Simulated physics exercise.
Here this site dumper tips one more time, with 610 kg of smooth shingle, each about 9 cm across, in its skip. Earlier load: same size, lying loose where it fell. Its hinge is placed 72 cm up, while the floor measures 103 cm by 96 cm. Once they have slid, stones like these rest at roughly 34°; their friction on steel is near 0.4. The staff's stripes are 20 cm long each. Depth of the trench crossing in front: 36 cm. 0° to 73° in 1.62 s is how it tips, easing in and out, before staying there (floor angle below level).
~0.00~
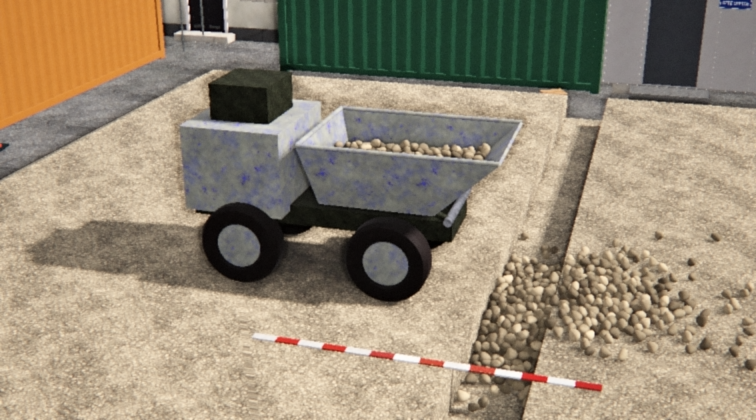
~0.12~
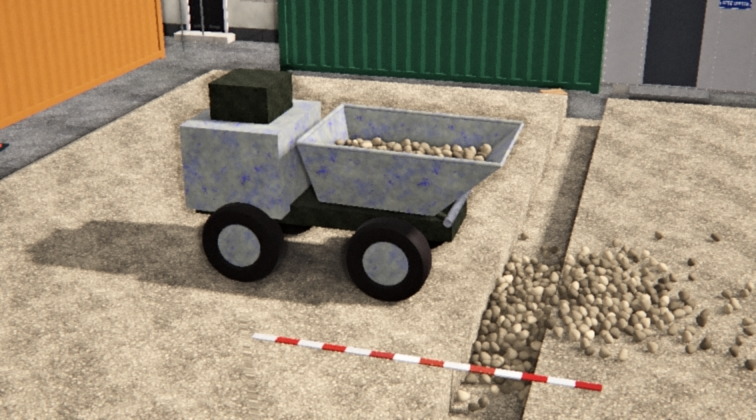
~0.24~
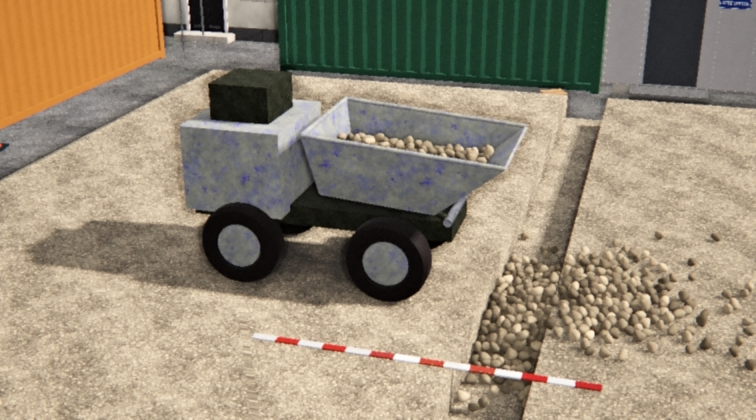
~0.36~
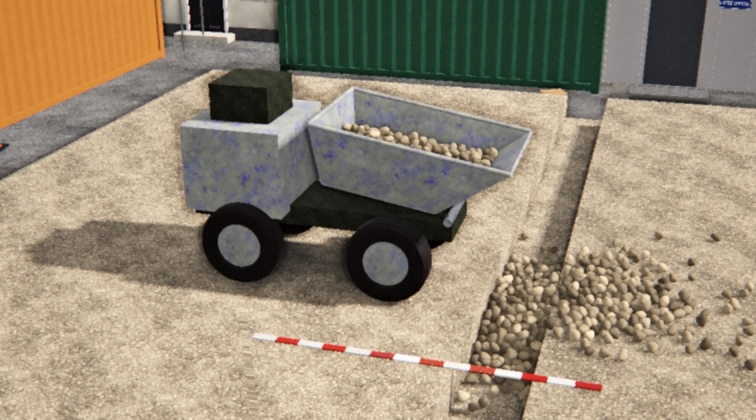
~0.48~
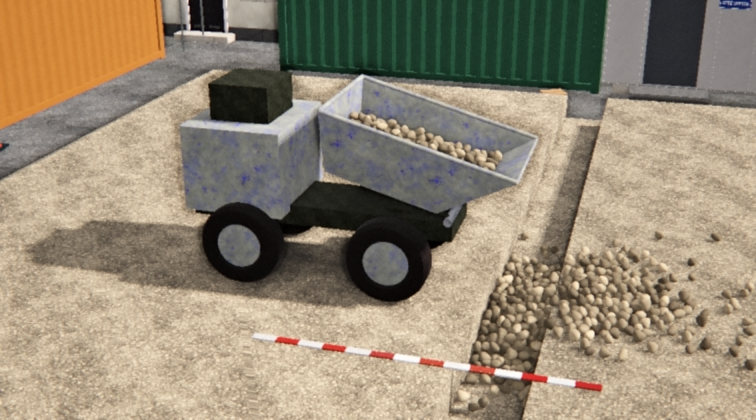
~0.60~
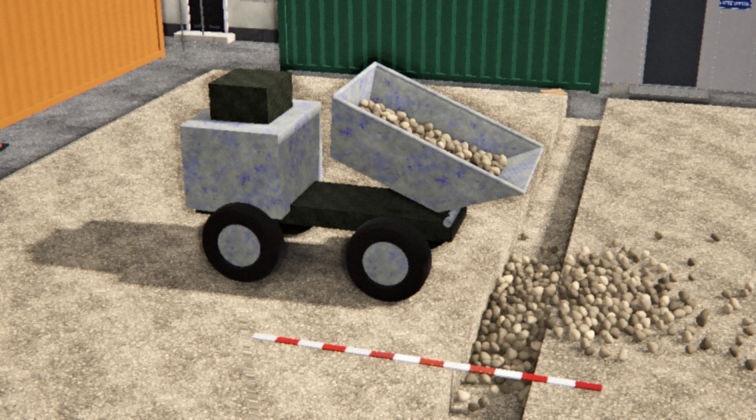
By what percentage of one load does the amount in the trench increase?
18 %.
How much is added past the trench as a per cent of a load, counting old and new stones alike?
I'd say some 80 per cent of a load.
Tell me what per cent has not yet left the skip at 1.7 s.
Roughly 55 parts in a hundred of the load.
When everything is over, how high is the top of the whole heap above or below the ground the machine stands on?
It reaches near 32 cm up from the ground.
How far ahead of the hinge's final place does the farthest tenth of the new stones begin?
I'd estimate about 210 cm.
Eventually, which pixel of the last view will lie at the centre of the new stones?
Around (606, 288) in the last picture.
After 1.2 s the floor is at 62°; in per cent of one load, 100 in the skip, 66 in the trench, 34 past the trench; the foremost stones are past the picture's edge.
After 1.7 s the floor is at 73°; in per cent of one load, 53 in the skip, 72 in the trench, 75 past the trench; the foremost stones are past the picture's edge.
After 2.1 s the floor is at 73°; in per cent of one load, 14 in the skip, 76 in the trench, 110 past the trench; the foremost stones are past the picture's edge.
After 4.9 s the floor is at 73°; in per cent of one load, 0 in the skip, 83 in the trench, 117 past the trench; the foremost stones are past the picture's edge. Net gain in the trench, 18.
